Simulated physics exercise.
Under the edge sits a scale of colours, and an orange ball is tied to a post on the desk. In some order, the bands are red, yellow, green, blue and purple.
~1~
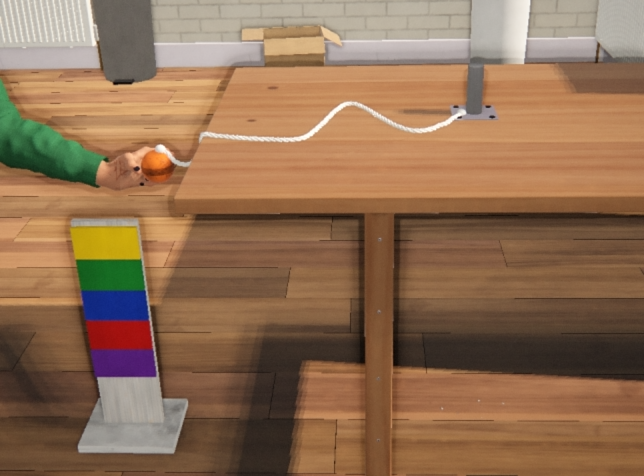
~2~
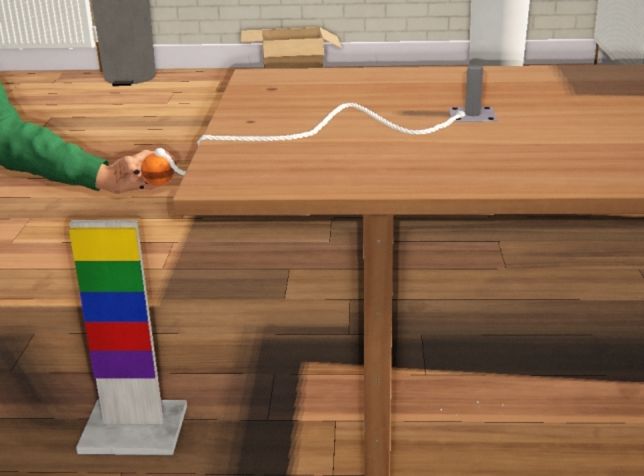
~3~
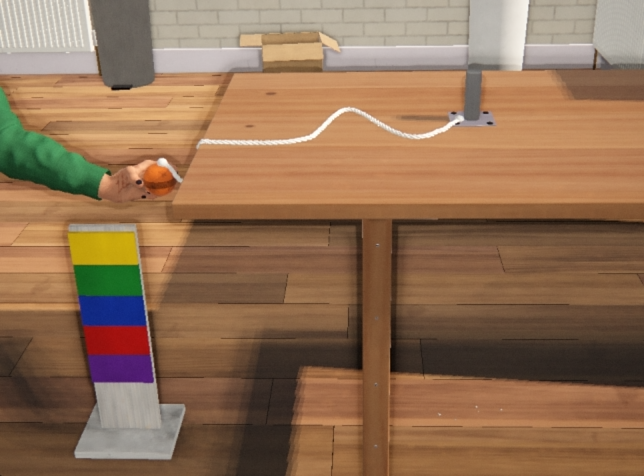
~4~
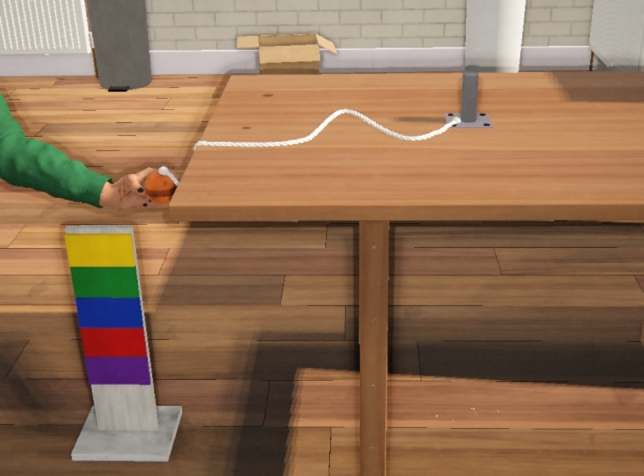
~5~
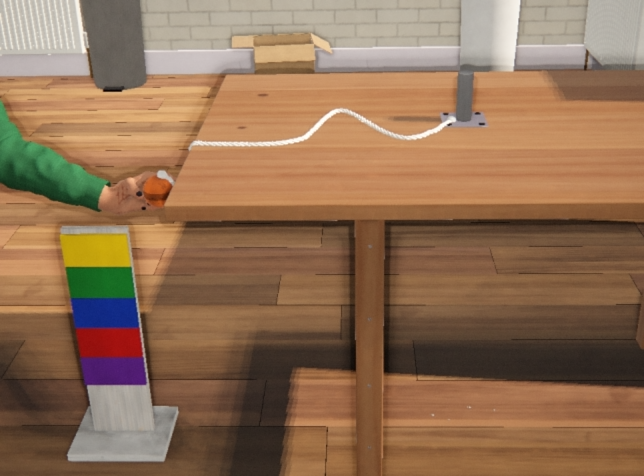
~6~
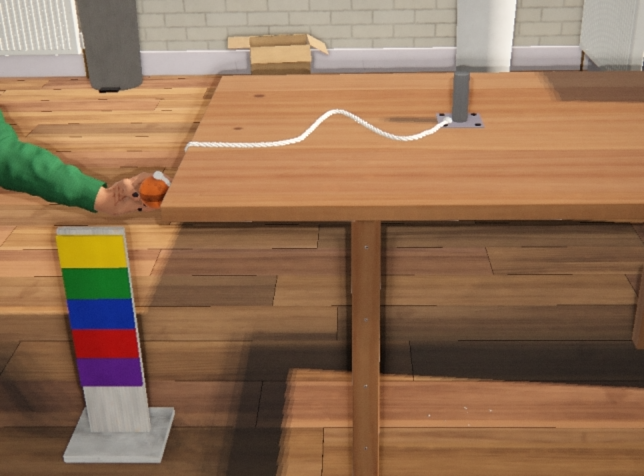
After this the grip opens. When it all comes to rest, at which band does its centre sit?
At red.
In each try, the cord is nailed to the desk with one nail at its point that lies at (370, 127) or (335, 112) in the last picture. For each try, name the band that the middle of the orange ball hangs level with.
In order: Blue; green.
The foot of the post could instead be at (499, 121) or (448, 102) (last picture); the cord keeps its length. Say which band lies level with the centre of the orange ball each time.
Going case by case, it's blue and then red.
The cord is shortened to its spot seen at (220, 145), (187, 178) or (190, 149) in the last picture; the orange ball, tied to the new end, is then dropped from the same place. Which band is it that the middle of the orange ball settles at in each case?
Try by try: Yellow; blue; green.
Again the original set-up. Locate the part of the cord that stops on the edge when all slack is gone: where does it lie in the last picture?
It is around (308, 132).
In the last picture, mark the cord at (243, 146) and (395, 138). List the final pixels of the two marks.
One ends up around (200, 212), the other around (365, 125).
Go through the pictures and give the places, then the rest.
Orange ball (158, 166); yellow (105, 244); green (110, 276); blue (115, 306); red (119, 336); purple (124, 364), in the first picture.
Orange ball (158, 170); cord through (443, 126) (381, 120) (335, 112) (300, 136) (212, 138), in the second picture.
Orange ball (160, 180), in the third picture.
Orange ball (161, 187); cord through (439, 132) (377, 126) (331, 118) (296, 142) (207, 144), in the fourth picture.
Orange ball (160, 191), in the fifth picture.
Orange ball (156, 192); cord through (430, 132) (368, 126) (322, 119) (287, 142) (198, 145), in the sixth picture.
Soon after, ball near (179, 346); level with red.
Then, ball near (242, 321); level with red.
Further on, ball near (192, 342); level with red.
At rest, ball near (213, 339); level with red. Its centre hangs level with the red band.
